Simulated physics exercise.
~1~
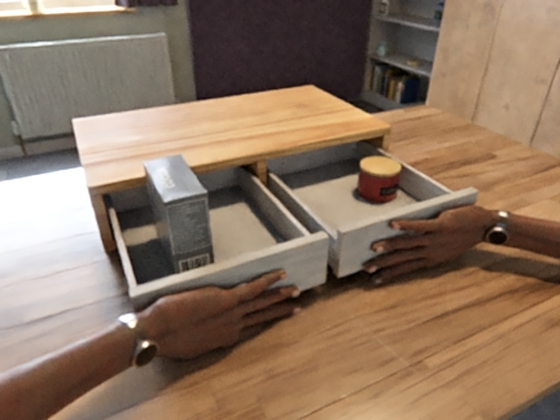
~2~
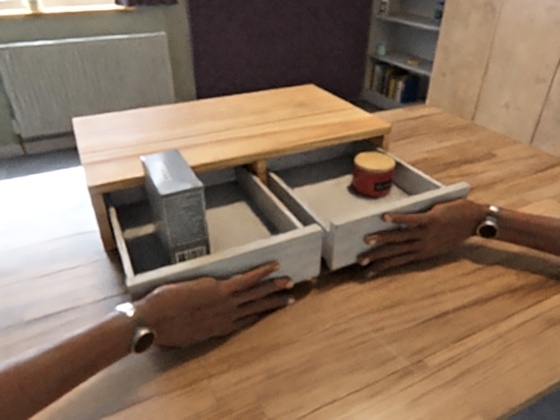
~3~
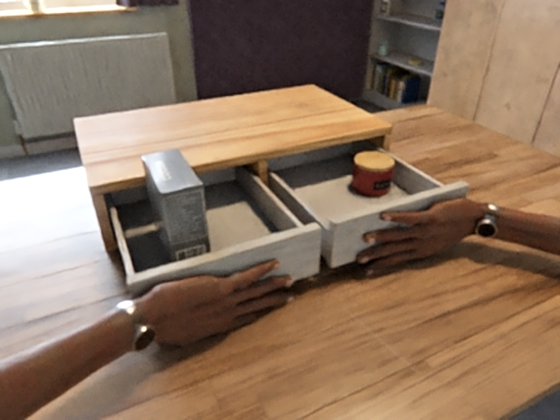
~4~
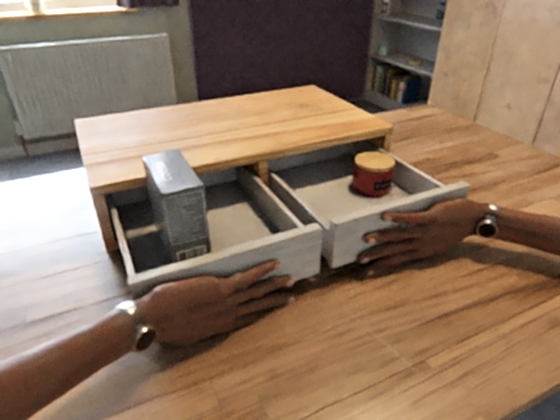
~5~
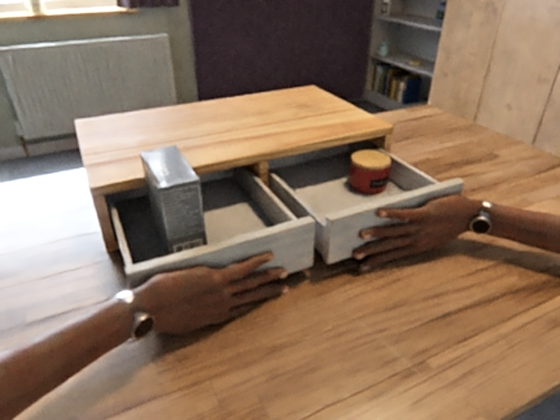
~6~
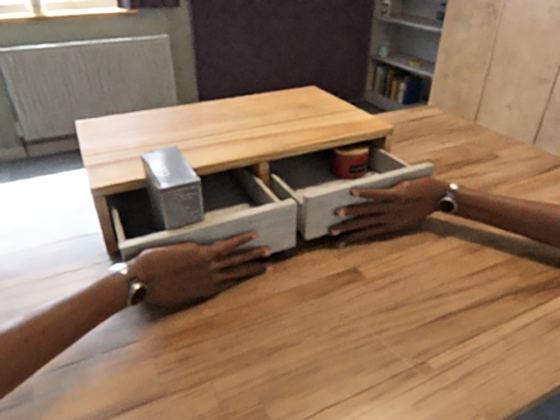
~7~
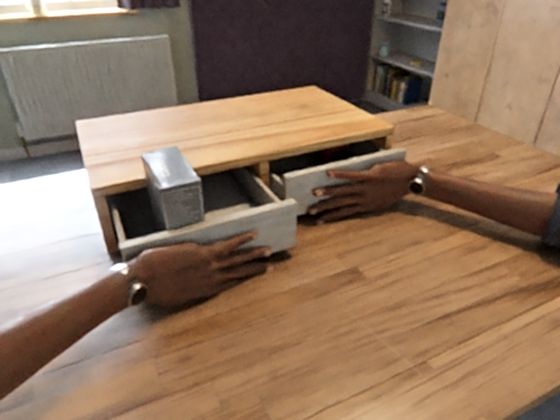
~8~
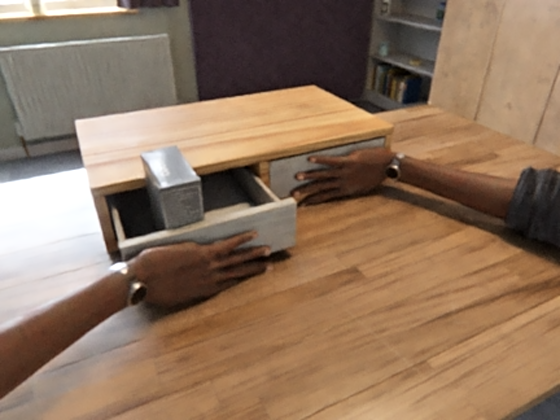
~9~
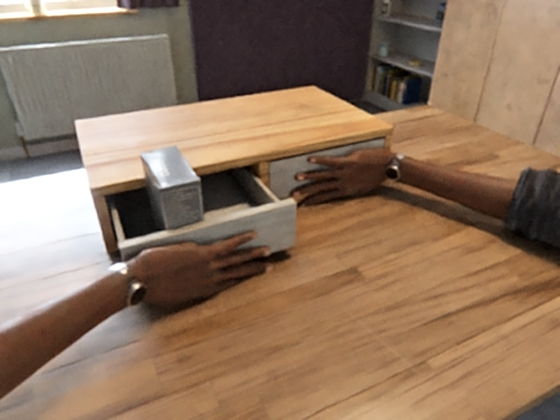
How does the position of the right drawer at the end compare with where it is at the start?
At the start the right drawer sticks well out of the chest with the red jar showing inside. By the end it has been pushed all the way in, so its front is closed against the chest.
